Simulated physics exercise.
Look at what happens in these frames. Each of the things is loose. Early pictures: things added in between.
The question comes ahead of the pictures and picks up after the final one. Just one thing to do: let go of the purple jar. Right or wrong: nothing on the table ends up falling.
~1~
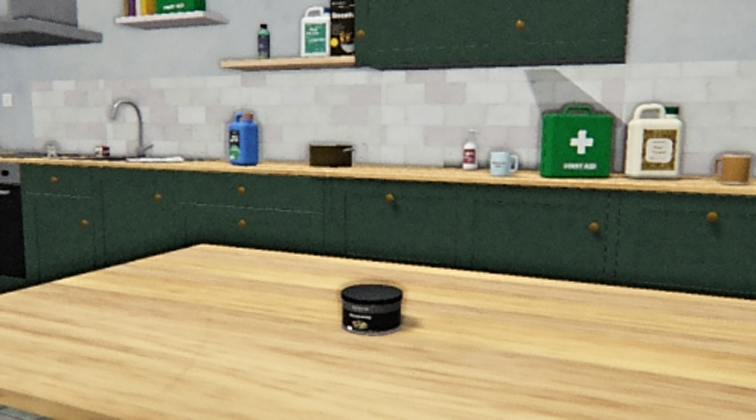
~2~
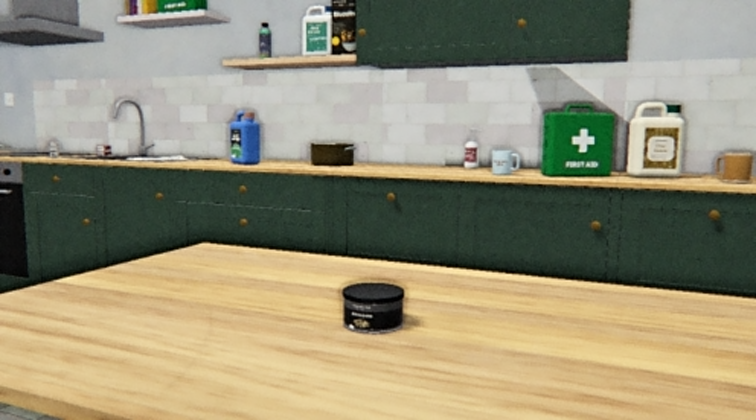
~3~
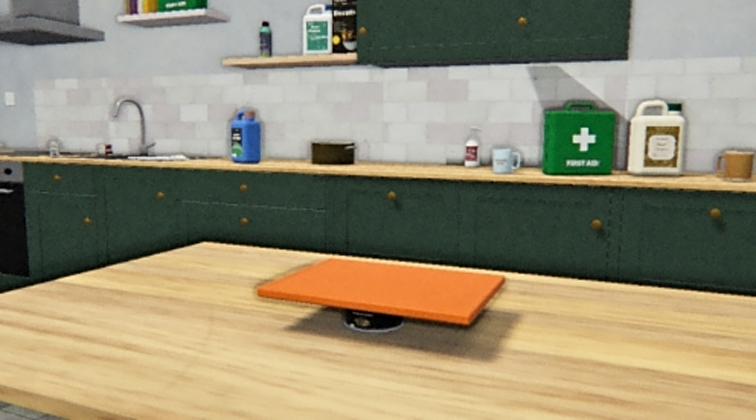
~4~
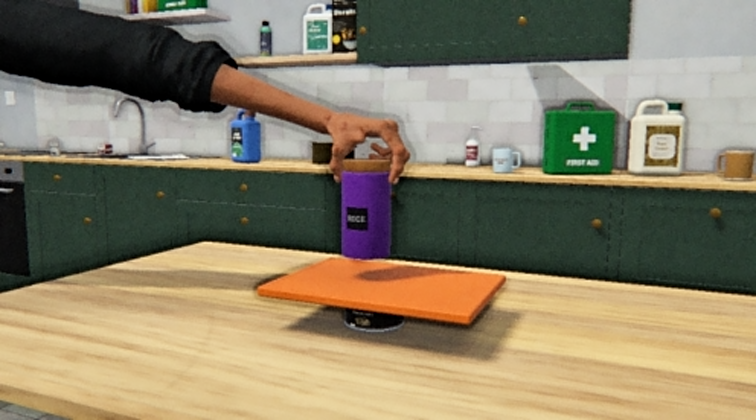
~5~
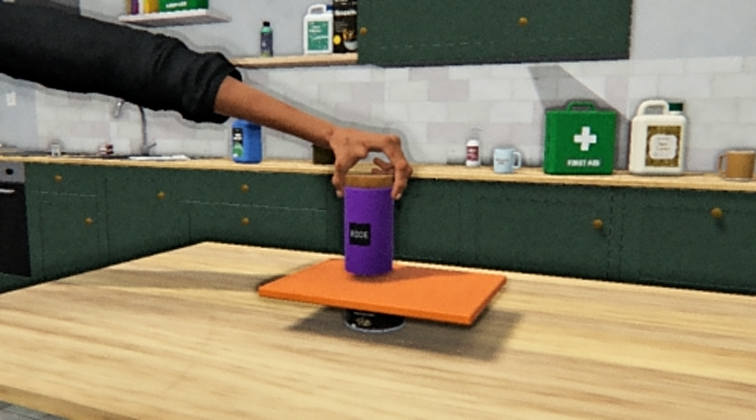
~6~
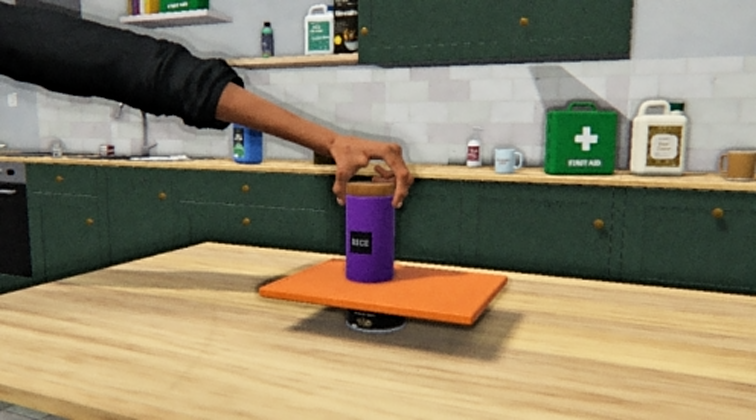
Right.
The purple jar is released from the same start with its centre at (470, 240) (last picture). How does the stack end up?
Outcome: Collapse.
Then, 0.40 s later than the last frame, all is still.
Then, 1.00 s later than the last frame, purple jar resting near (370, 232).
When it is over, all 3 as before. End places, in pixels of the last picture, purple jar near (370, 232). The stack holds.
